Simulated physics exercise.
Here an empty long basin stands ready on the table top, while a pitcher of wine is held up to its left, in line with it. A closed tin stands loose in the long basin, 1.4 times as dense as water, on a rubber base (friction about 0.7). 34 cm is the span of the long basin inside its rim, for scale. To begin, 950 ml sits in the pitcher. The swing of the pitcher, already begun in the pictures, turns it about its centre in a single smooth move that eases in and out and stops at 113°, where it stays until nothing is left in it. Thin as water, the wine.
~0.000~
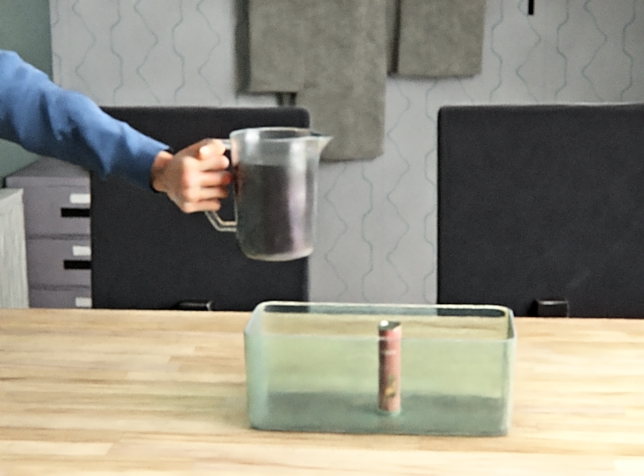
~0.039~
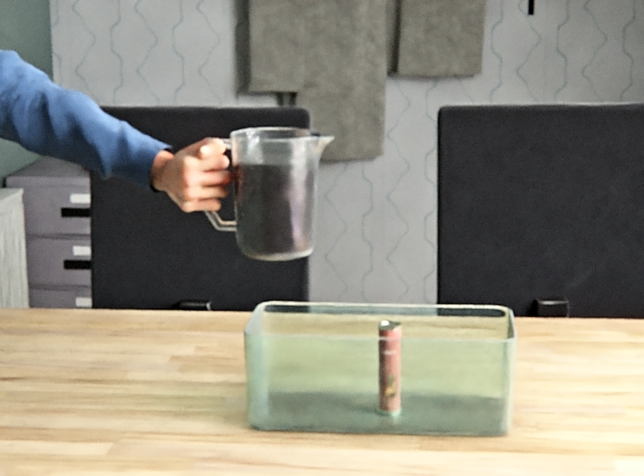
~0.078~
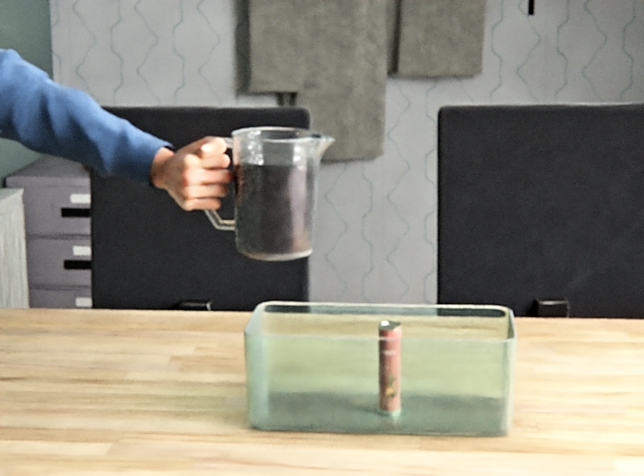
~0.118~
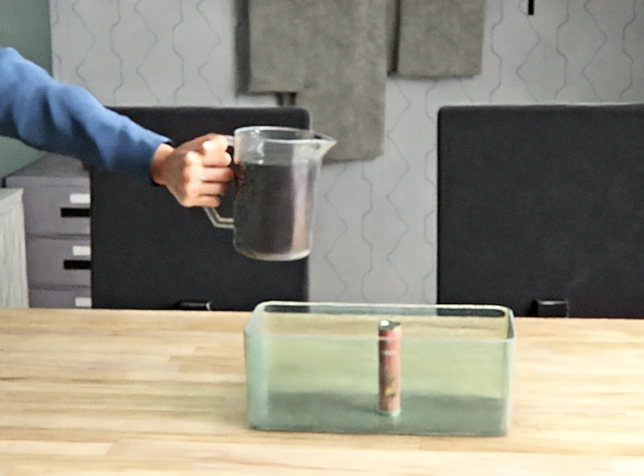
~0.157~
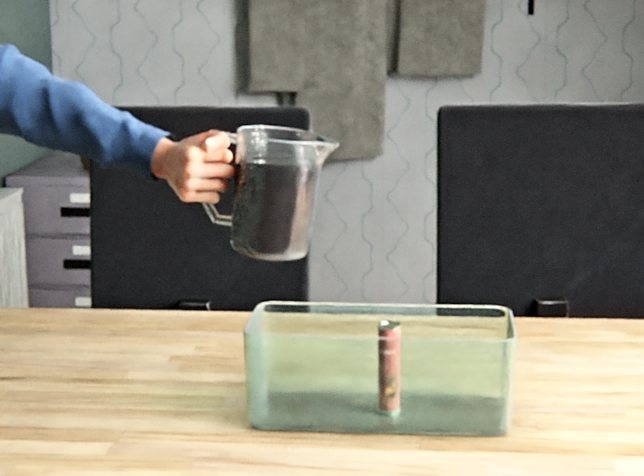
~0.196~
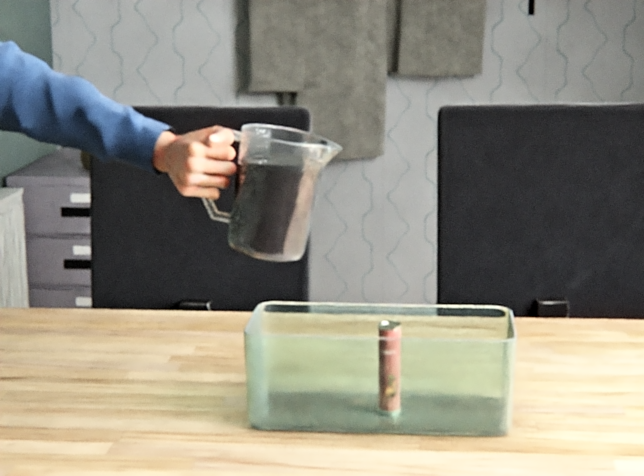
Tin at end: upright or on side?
On side.
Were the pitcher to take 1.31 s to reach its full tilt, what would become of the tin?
So the tin will tip over.
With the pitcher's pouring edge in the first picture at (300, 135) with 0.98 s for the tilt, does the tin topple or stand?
It tumbles.
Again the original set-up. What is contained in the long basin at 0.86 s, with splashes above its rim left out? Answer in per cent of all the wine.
The share is close to 46 percent.
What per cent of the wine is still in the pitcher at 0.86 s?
Remaining share: Approx. 30 %.
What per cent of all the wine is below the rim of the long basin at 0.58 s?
Close to 0 in a hundred.
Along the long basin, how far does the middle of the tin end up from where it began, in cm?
The middle of the tin ends some 9.0 cm along the basin.
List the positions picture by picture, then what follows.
In the first picture, it leans 0°; its right rim is at (332, 136); the wine meets the walls at (236, 160) and (316, 160); the long basin's rim runs from (252, 320) to (513, 325); the tin's top is at (389, 328).
In the second picture, it leans 0°; its right rim is at (333, 137); the wine meets the walls at (236, 160) and (316, 161).
In the third picture, it leans 2°; its right rim is at (334, 138); the wine meets the walls at (237, 160) and (317, 161).
In the fourth picture, it leans 4°; its right rim is at (336, 140); the wine meets the walls at (238, 159) and (318, 162).
In the fifth picture, it leans 7°; its right rim is at (339, 144); the wine meets the walls at (239, 159) and (319, 162).
In the sixth picture, it leans 11°; its right rim is at (343, 148); the wine meets the walls at (241, 160) and (322, 162).
Then, 0.58 s in, the tilt is 73° and 87 per cent is still to pour; the tin stands where it began.
Then, 0.86 s in, the tilt is 109° and 30 per cent is still to pour; the tin stands where it began.
Then, 1.16 s in, the tilt is 113° and 1 per cent is still to pour; the tin lies on its side.
Then, 1.48 s in, the tilt is 113° and 0 per cent is still to pour; the tin lies on its side.
Finally, the tin lies on its side.
